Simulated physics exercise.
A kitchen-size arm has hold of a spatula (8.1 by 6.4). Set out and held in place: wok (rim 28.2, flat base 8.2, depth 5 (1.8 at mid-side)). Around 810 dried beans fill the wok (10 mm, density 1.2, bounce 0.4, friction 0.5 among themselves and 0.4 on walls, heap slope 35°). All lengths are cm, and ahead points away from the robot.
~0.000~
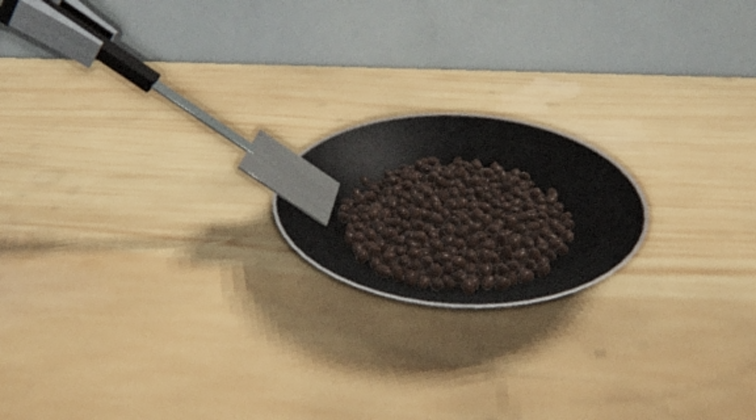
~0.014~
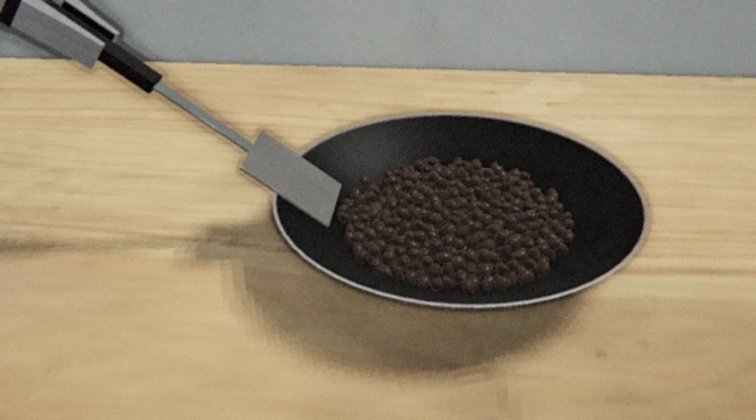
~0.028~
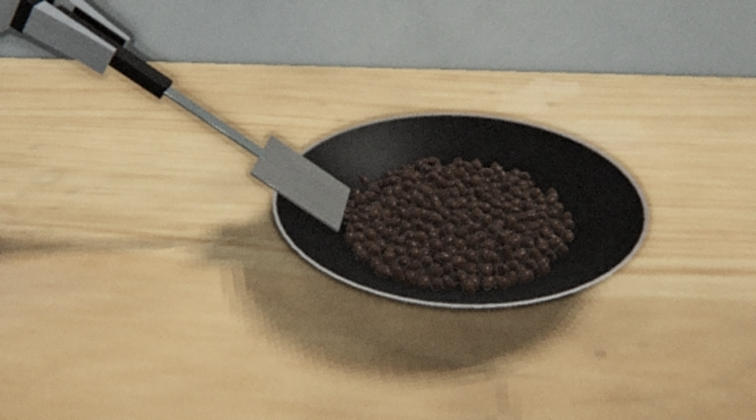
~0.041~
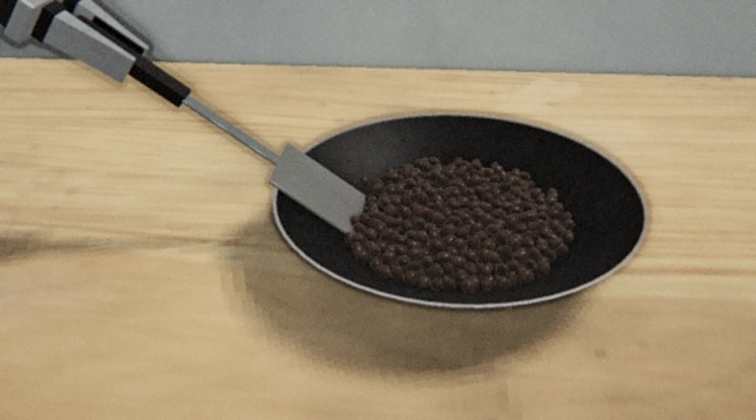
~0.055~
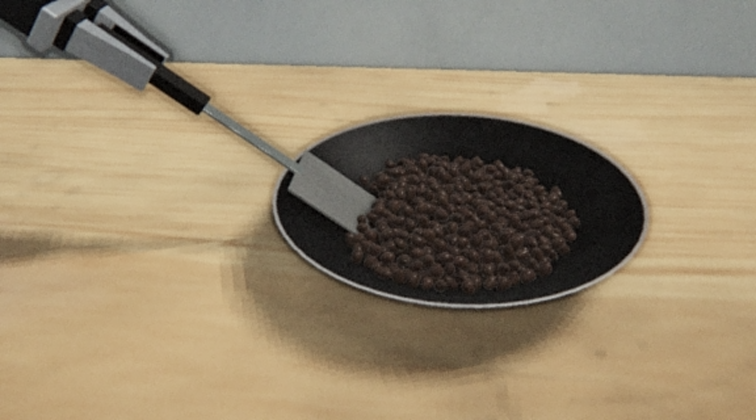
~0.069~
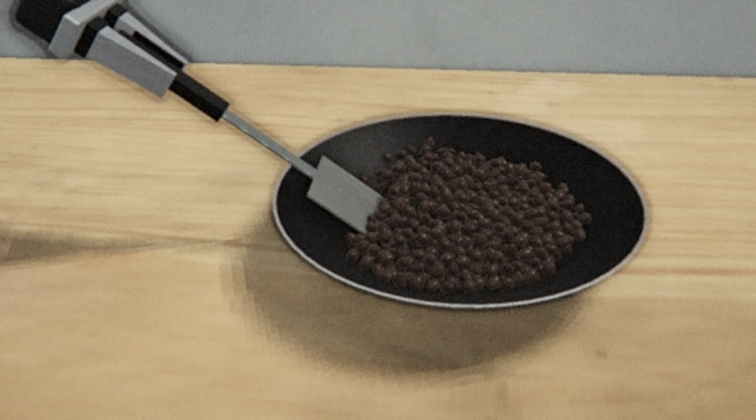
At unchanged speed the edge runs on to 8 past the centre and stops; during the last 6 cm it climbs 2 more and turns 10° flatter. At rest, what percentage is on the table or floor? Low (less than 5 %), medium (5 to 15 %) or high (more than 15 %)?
Answer: High; more than 15 % of the dried beans finish on the table or floor.
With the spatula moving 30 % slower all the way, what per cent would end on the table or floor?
Then about 15 per cent.
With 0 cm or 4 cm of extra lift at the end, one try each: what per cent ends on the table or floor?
Some 25 and 30 per cent.
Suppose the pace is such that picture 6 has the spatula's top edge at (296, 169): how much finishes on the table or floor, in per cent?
Some 20 per cent.
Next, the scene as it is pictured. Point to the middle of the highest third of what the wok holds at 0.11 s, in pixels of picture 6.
At about (484, 197).
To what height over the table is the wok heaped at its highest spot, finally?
Roughly 6.0 cm.
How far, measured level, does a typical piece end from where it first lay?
Roughly 7 cm.
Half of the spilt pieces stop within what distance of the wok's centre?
Roughly 24 cm.
By 0.11 s, sloping 37°, highest piece 6 above the table; 811 in the wok.
By 0.15 s, sloping 34°, highest piece 7 above the table; 805 in the wok, 6 on the blade or in flight.
By 0.37 s, sloping 27°, highest piece 8 above the table; 545 in the wok, 233 on the table or floor, 33 on the blade or in flight.
By 1.42 s, sloping 27°, highest piece 6 above the table; 543 in the wok, 268 on the table or floor.
Final count, 543 in the wok, 268 on the table or floor. That is 33 % on the table or floor.
